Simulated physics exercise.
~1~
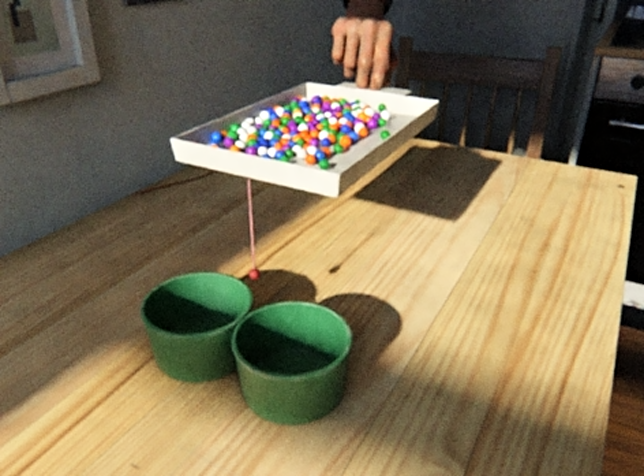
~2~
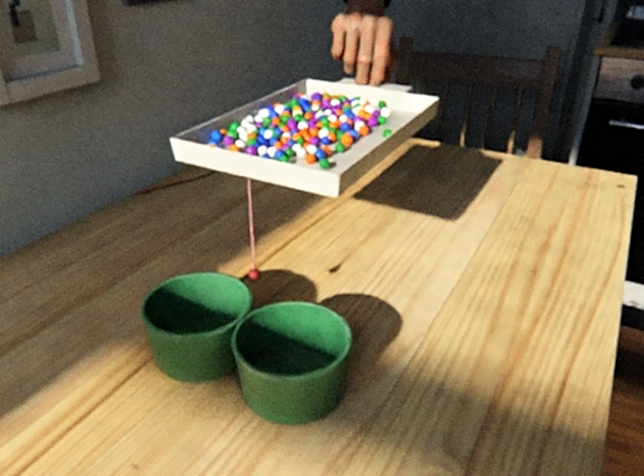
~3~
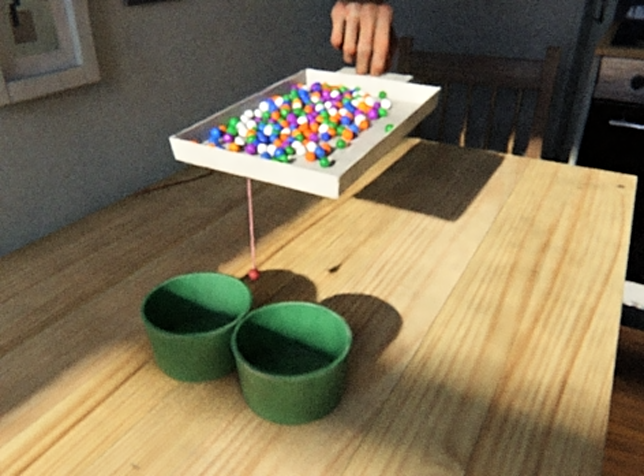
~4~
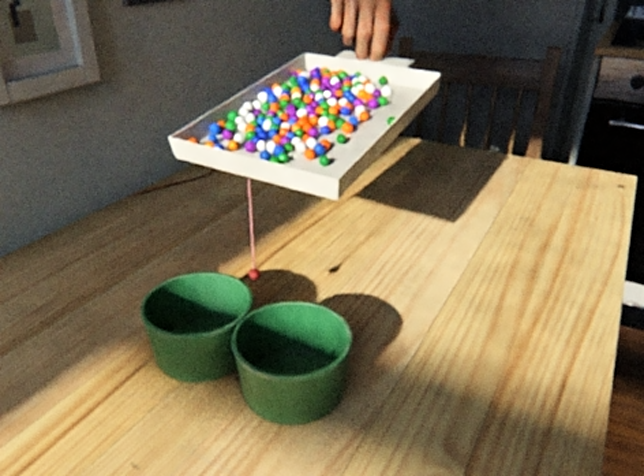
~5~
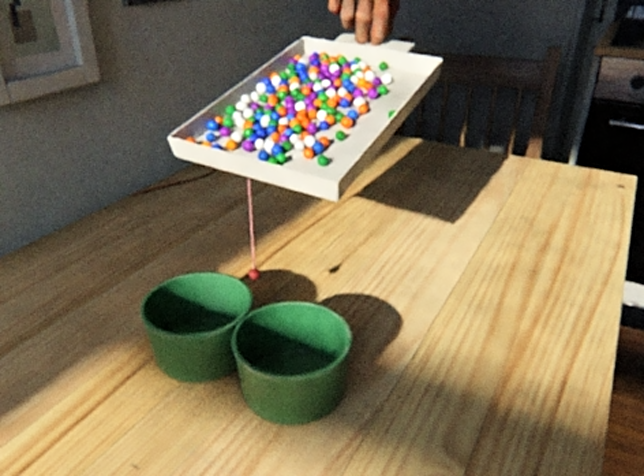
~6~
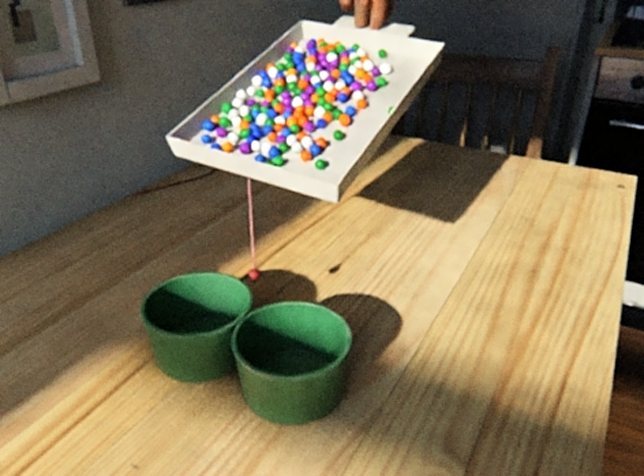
On a sunlit wooden table in a dim grey room, seen from slightly above with a still camera, a chair stands behind. Two green dishes sit side by side beneath a white tray of multicoloured beads, with a small red bead hanging on a thread from its near end. A hand raises the tray's far end, steepening it toward the near right corner, and the beads begin shifting and spreading down it.
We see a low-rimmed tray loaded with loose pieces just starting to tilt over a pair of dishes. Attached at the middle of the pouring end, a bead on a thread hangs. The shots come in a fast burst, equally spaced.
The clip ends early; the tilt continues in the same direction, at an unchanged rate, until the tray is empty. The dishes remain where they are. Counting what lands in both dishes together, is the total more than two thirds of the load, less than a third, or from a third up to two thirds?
The total is more than two thirds of the load.
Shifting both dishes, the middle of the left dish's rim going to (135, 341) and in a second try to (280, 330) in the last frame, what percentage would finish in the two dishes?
About 10 per cent, then about 70 per cent.
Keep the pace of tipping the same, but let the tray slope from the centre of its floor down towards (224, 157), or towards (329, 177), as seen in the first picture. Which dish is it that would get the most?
Point by point: The left side, then the right side.
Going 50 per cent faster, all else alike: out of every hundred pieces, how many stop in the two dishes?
Something like 80 percent, give or take.
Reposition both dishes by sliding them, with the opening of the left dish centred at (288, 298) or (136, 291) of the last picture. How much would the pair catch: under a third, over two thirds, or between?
In order: Under a third, then between a third and two thirds.
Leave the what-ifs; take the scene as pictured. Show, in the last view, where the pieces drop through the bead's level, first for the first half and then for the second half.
First part (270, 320), rest (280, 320).
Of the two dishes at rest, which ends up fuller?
It's the right that ends up holding more.
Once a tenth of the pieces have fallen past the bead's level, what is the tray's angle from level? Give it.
90°.
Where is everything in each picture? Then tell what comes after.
In the first frame, corners of the pouring end at (174, 138) and (337, 173), level; middle of the load at (310, 127), round plastic beads; left dish at (164, 351); right dish at (261, 393); bead on its thread at (255, 274).
In the second frame, corners of the pouring end at (174, 138) and (337, 173), level; middle of the load at (310, 125).
In the third frame, corners of the pouring end at (173, 138) and (337, 175), tipped barely, lowest at the right corner; middle of the load at (310, 119).
In the fourth frame, corners of the pouring end at (172, 137) and (336, 178), tipped a little, lowest at the right corner; middle of the load at (310, 111).
In the fifth frame, corners of the pouring end at (171, 136) and (336, 180), tipped a little, lowest at the right corner; middle of the load at (308, 103).
In the sixth frame, corners of the pouring end at (170, 136) and (336, 183), tipped clearly, lowest at the right corner; middle of the load at (305, 98), nearly all on the move; left dish at (164, 351); right dish at (261, 393).
Soon, tray tipped steeply; nearly all on the tray; a stray few in the right dish; a stray few in the air.
A while on, tray tipped past a quarter turn; about a quarter on the tray; about a third in the right dish; about a quarter in the left dish; a stray few outside both; about a quarter in the air.
Towards the end, tray tipped past a quarter turn; about two thirds in the right dish; about a quarter in the left dish; a small part outside both.
Finally, tray tipped past a quarter turn; about two thirds in the right dish; about a quarter in the left dish; a small part outside both.
